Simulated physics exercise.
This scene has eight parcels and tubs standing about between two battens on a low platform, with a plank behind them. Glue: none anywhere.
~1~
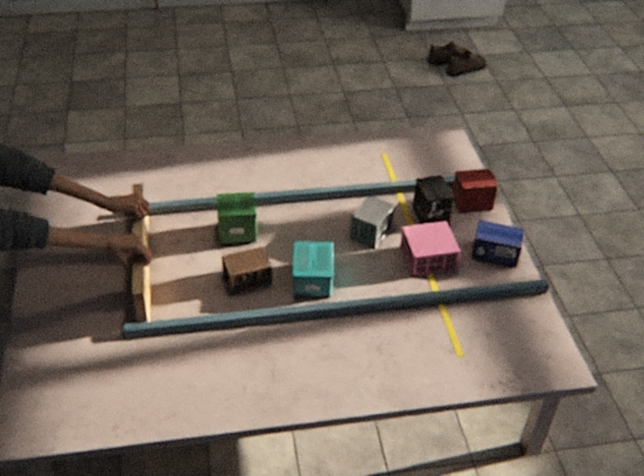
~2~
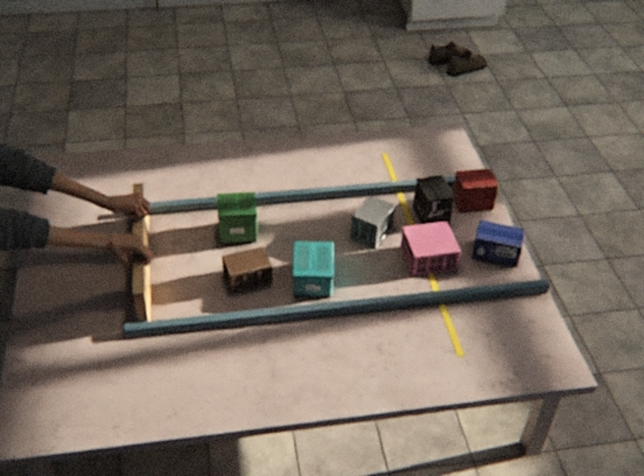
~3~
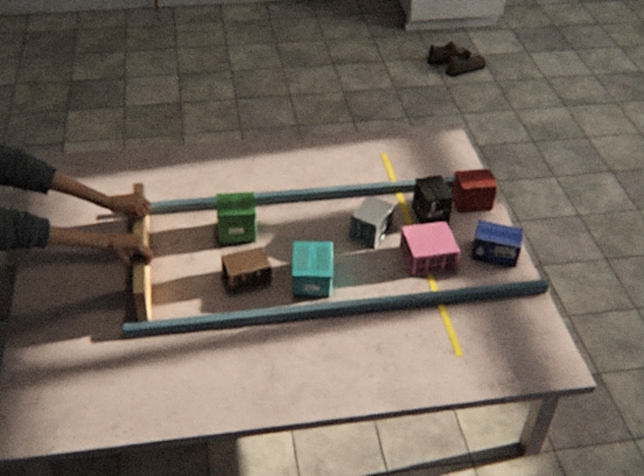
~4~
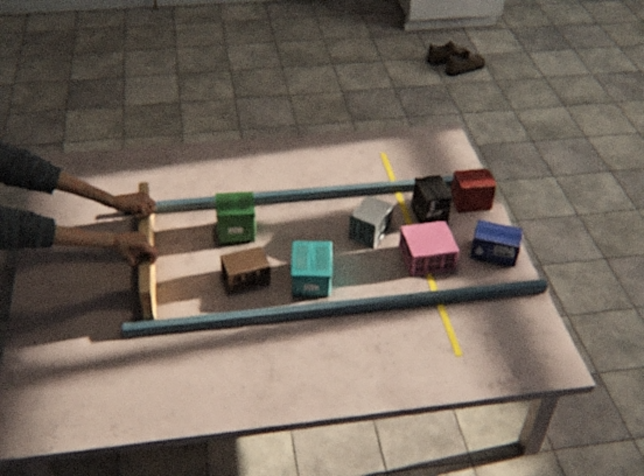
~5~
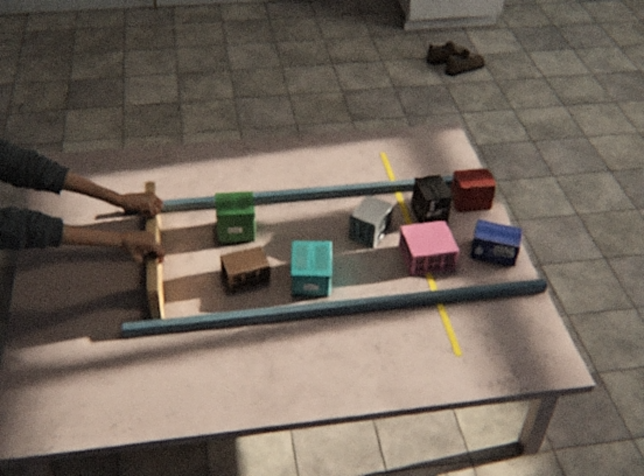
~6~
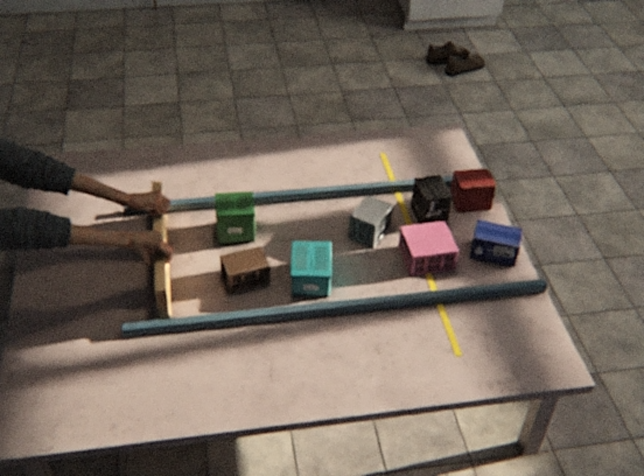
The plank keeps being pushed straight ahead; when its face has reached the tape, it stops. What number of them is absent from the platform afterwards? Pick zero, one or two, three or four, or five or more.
One or two of them.
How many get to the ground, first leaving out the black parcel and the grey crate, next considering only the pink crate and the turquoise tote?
You'd get 1 in the first case and 0 in the second one.
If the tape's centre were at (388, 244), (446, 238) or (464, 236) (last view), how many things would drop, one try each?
1, 3, 4.
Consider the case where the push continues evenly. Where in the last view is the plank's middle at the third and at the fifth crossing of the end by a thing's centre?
Its middle is around (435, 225) and later (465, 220).
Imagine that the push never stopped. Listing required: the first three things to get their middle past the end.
Order: Blue parcel, pink crate, red parcel.
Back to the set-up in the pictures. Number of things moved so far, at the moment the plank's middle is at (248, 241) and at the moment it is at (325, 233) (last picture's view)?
Tally at point one: 3; at point two: 5.
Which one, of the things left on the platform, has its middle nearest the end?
Answer: The pink crate.
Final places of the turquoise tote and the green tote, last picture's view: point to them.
In the last picture they sit at about (485, 250) and about (425, 200).
Early on, none off yet; red parcel at rest near (473, 190); blue parcel at rest near (496, 243); black parcel at rest near (431, 202).
A while later, none off yet; red parcel at rest near (473, 190); blue parcel travelled about its own width near (524, 239); black parcel at rest near (431, 202).
Finally, the number that fall off is one or two; lost, blue parcel.
